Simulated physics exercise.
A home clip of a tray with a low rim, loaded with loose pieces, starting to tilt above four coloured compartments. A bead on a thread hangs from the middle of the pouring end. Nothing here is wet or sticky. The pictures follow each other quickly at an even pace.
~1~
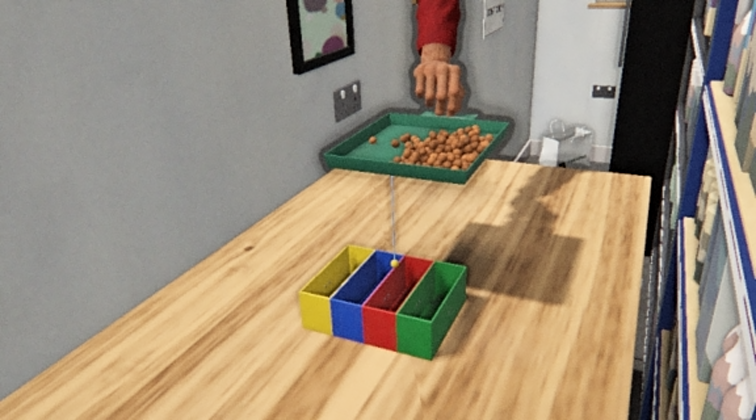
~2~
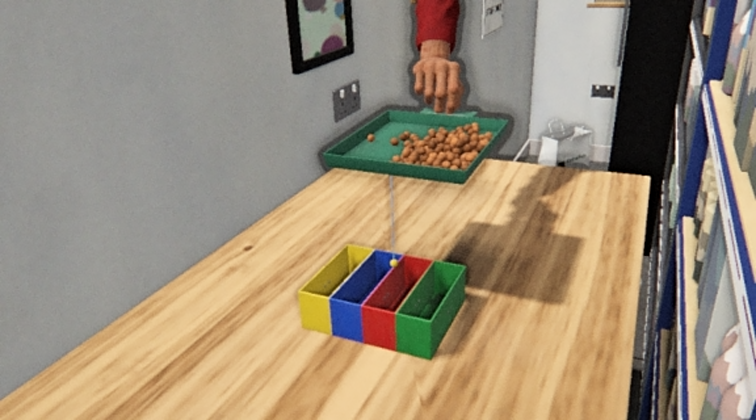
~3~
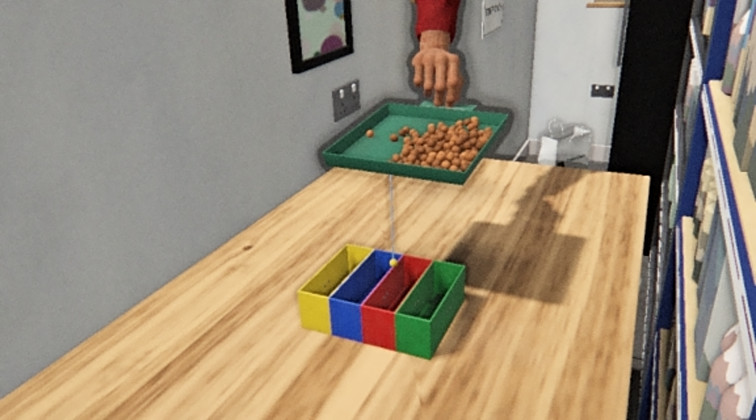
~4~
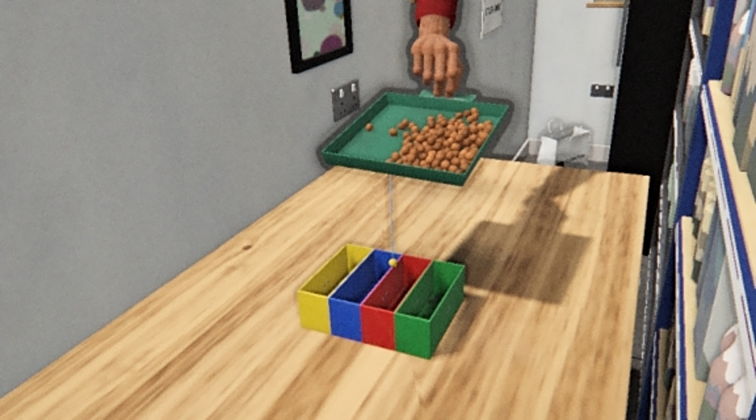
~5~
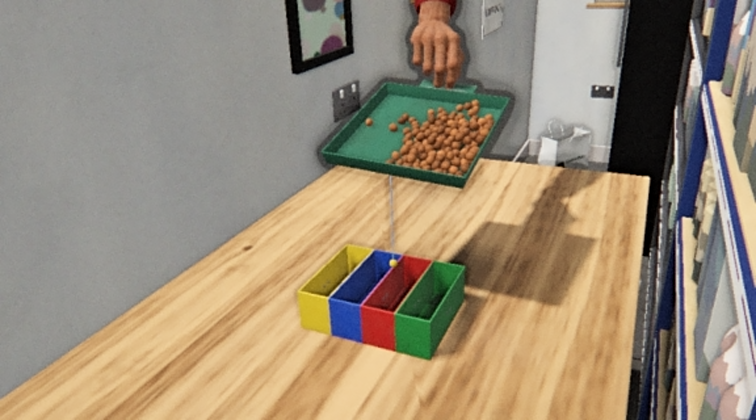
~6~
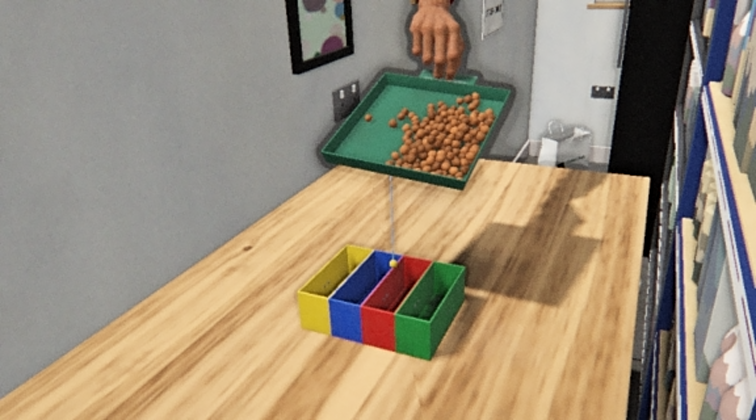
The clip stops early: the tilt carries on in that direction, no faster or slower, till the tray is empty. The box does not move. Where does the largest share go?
The green one ends fullest.
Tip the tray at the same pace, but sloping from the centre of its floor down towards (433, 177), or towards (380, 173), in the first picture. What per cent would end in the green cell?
Near 40 % and 10 %.
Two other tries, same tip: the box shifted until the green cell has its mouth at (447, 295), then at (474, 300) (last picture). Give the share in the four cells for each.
Near 80 % and 90 %.
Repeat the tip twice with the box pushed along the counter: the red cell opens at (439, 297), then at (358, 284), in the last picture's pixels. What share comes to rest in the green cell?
In turn 20 and 20 in a hundred.
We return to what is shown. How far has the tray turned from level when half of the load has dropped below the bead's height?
Near 110 degrees.
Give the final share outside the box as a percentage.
It comes to 40 per cent or so.
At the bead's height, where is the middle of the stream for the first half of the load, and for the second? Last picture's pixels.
Around (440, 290) and then (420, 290).
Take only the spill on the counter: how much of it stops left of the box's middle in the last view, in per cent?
Roughly 10 in a hundred.
Shortly afterwards, tray tipped steeply; all but a few on the tray; only a few in the green cell; a little falling or outside the box.
Next, tray tipped past a quarter turn; near half on the tray; a little in the green cell; a little in the red cell; only a few in the blue cell; near a third falling or outside the box.
Some moments later, tray tipped past a quarter turn; near a third in the green cell; near a quarter in the red cell; a little in the blue cell; only a few in the yellow cell; near half falling or outside the box.
In the end, tray tipped past a quarter turn; near a third in the green cell; near a quarter in the red cell; a little in the blue cell; only a few in the yellow cell; near half outside the box.
